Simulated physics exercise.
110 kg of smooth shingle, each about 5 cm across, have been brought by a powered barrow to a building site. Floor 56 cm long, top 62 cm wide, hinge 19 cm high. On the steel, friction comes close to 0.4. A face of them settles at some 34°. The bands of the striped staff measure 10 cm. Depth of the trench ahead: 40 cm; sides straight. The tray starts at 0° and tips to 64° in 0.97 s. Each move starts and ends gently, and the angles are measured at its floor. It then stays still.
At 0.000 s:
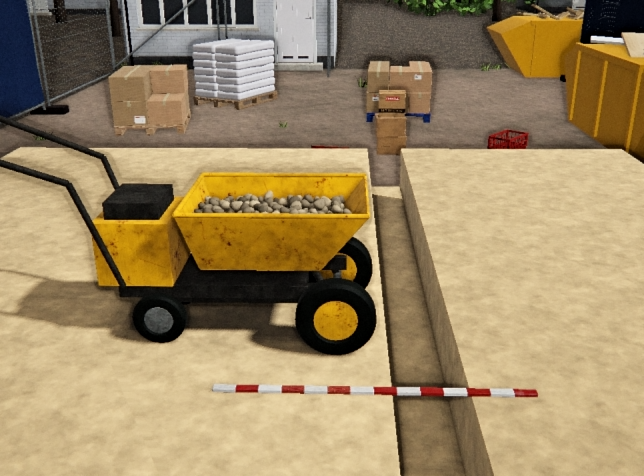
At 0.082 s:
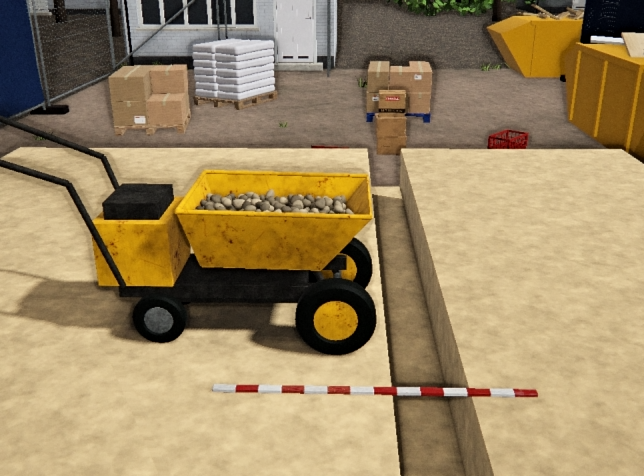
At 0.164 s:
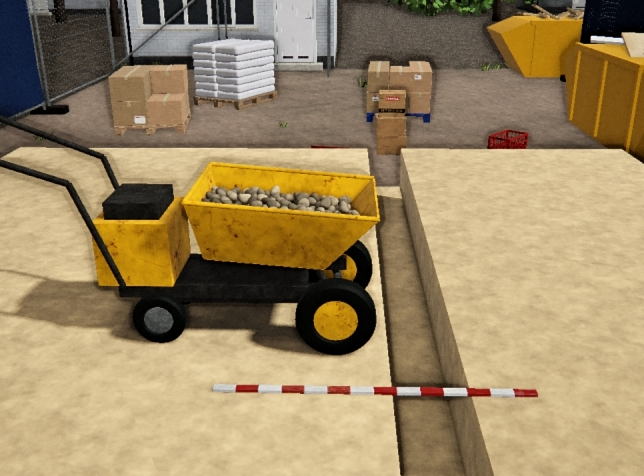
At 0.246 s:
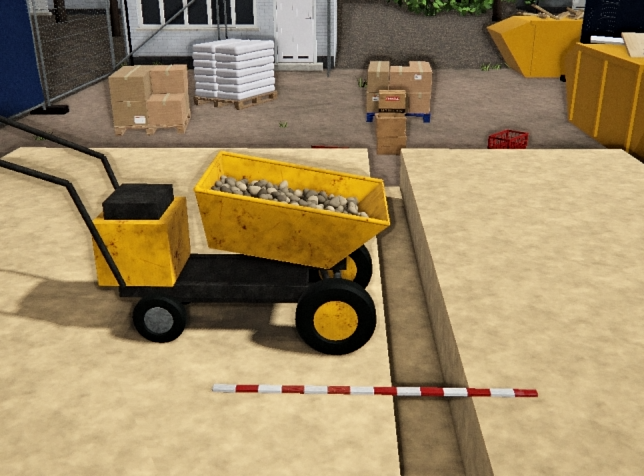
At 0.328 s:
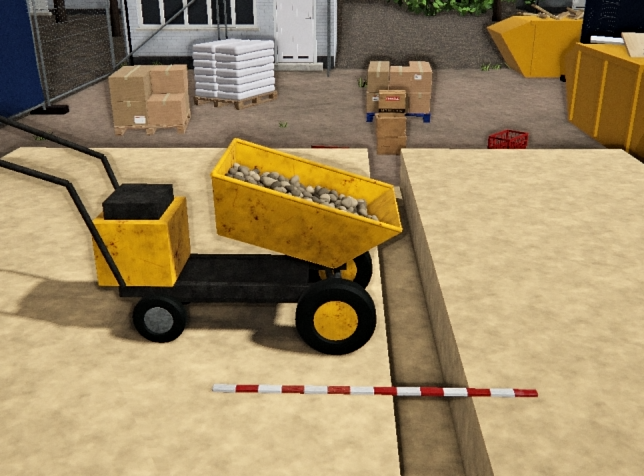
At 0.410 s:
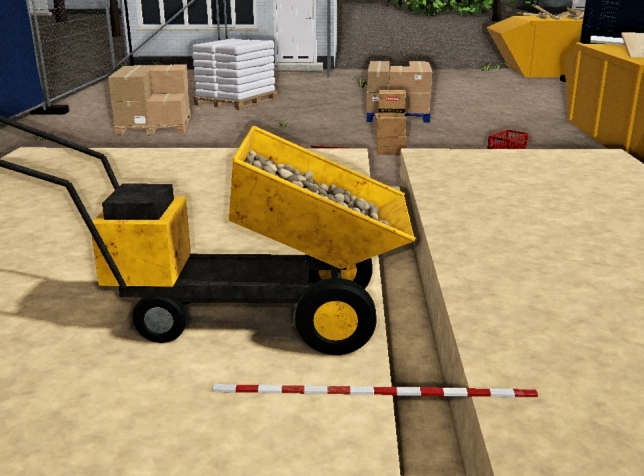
A yellow powered barrow with black wheels and handles stands at left on pale ground, its tray holding grey stones, seen from slightly above by a still camera. A straight trench lies to its right, a red-and-white striped staff crosses it in front, and boxes, white sacks and yellow skips sit behind. The tray's left end rises steadily, tilting it down rightward, while the barrow's base stays put.
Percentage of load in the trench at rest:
25 %.
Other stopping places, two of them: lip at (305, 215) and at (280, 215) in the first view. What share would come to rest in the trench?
Close to 80 percent in the first case, 95 percent in the second.
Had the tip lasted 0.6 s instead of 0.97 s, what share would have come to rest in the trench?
That works out at about 15 in a hundred.
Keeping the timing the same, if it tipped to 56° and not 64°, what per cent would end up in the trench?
It would be close to 20 percent.
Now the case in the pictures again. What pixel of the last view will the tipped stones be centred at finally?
Resting centre: About (492, 322).
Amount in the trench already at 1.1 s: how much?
About 0%.
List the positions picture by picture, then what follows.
The first frame shows lip at (369, 217), floor tilted 0°, highest stones at (289, 203).
The second frame shows lip at (372, 217), floor tilted 1°, highest stones at (266, 202); the stones move at 0.3 m/s on average.
The third frame shows lip at (379, 220), floor tilted 5°, highest stones at (233, 196); the stones move at 0.5 m/s on average.
The fourth frame shows lip at (389, 224), floor tilted 10°, highest stones at (233, 185); the stones move at 0.7 m/s on average.
The fifth frame shows lip at (402, 231), floor tilted 17°, highest stones at (243, 174); the stones move at 0.8 m/s on average.
The sixth frame shows lip at (414, 240), floor tilted 25°, highest stones at (259, 163); the stones move at 0.9 m/s on average.
After 0.7 s the floor is at 54°; 100 % in the tray; the foremost stones are at (428, 259).
After 1.1 s the floor is at 64°; 78 % in the tray, 1 % in the trench, 21 % past the trench; the foremost stones are at (506, 319).
After 1.4 s the floor is at 64°; 35 % in the tray, 2 % in the trench, 63 % past the trench; the foremost stones are at (623, 331).
After 3.4 s the floor is at 64°; 0 % in the tray, 25 % in the trench, 75 % past the trench; the foremost stones are past the picture's edge.
